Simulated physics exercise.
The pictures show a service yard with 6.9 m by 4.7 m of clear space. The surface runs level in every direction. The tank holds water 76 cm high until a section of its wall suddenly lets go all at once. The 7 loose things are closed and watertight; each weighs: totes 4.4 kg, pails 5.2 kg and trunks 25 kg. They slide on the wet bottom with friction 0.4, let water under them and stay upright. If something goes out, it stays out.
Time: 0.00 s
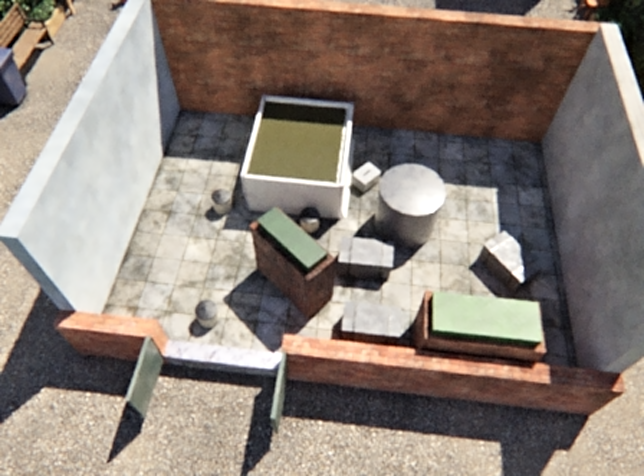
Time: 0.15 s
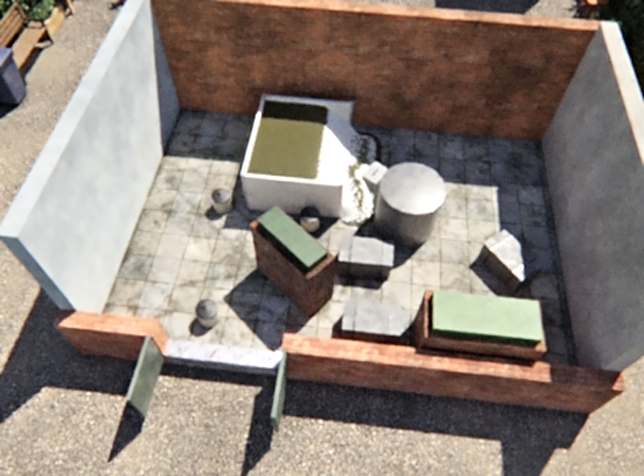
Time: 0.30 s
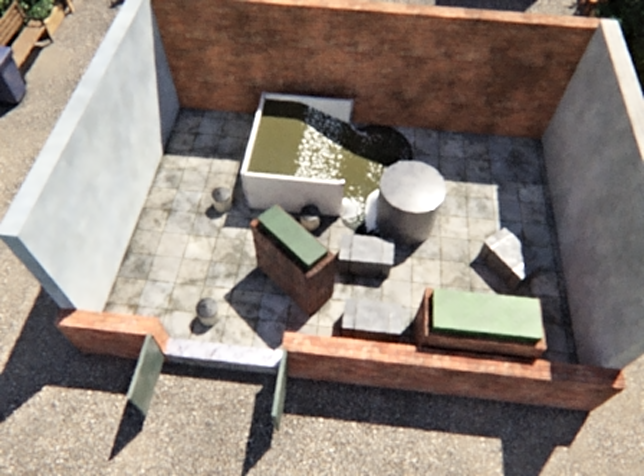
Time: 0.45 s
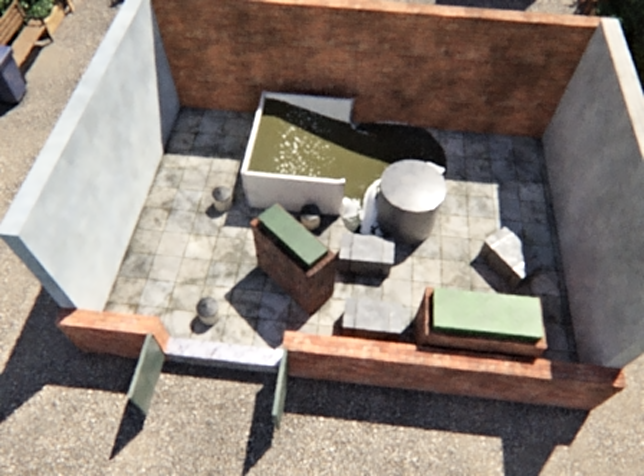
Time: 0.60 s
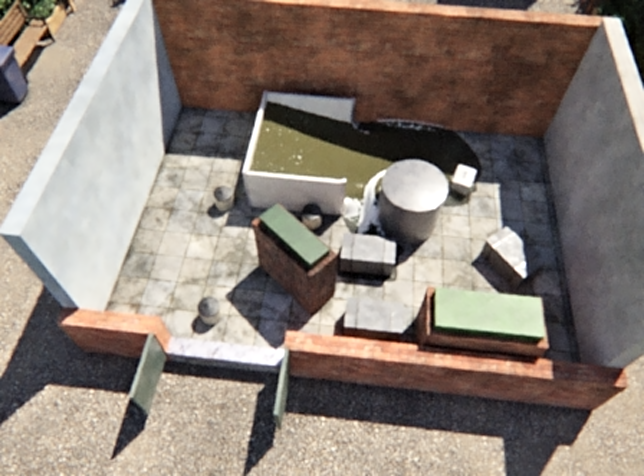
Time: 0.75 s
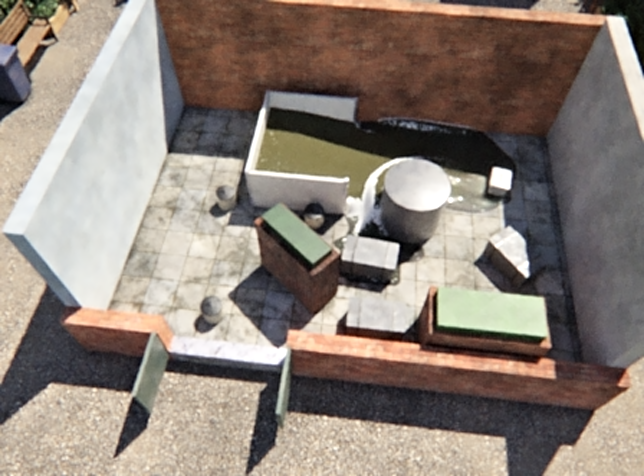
Murky water poured out of the white-walled tank through its right side and spread along the back brick wall, carrying a small pale box to the right while nearly everything else stayed put.
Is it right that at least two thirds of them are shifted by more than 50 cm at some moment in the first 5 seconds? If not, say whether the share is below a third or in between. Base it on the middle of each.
No, in between a third and two thirds.
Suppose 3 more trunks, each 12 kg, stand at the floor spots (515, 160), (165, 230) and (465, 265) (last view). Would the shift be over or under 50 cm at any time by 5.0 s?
In order: Beyond it, within it, beyond it.
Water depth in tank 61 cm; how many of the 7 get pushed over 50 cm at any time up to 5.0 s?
Count under that change: 3.
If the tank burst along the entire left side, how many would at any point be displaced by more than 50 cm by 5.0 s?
The count would be 3.
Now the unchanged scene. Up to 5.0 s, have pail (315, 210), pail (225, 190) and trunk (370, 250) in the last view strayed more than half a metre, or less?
Taking them in turn, the answers are smaller, smaller and greater.
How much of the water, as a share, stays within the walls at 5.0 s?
Close to 100 in a hundred parts remain.
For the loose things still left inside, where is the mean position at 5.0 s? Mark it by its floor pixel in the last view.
Near (337, 281).
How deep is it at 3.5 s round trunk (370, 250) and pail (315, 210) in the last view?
First roughly 8 cm, second roughly 3 cm.
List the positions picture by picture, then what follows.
In the first picture, a tote at (367, 173) rests on the ground; a trunk at (367, 251), on the bottom; water covers 2.8 m2; 0 of 7 have shifted.
In the second picture, a tote at (375, 172) rests on the ground, 15 cm from its start; a trunk at (367, 250), on the bottom; 3.9 m2 under water; 1 of 7 have shifted.
In the third picture, a tote is out of sight; a trunk at (367, 249) rests on the ground; 5.0 m2 under water; 1 of 7 have shifted.
In the fourth picture, a tote at (431, 173) rests on the ground, 109 cm from its start; a trunk at (367, 248), on the bottom; water covers 6.1 m2; 1 of 7 have shifted.
In the fifth picture, a tote at (465, 176) rests on the ground, 163 cm from its start; a trunk at (369, 248), on the bottom; water covers 7.2 m2; 1 of 7 have shifted.
In the sixth picture, a tote at (501, 178) rests on the ground, 220 cm from its start; a trunk at (371, 252) rests on the ground, 8 cm from its start; 8.5 m2 under water; 2 of 7 have shifted.
After 1.1 s 2 of 7 are over 50 cm from their spots; 0 afloat.
After 2.2 s 2 of 7 are over 50 cm from their spots; 1 afloat.
After 3.5 s 3 of 7 are over 50 cm from their spots; 2 afloat.
After 5.0 s 3 of 7 are over 50 cm from their spots, and 3 have been at some point; 5 afloat.
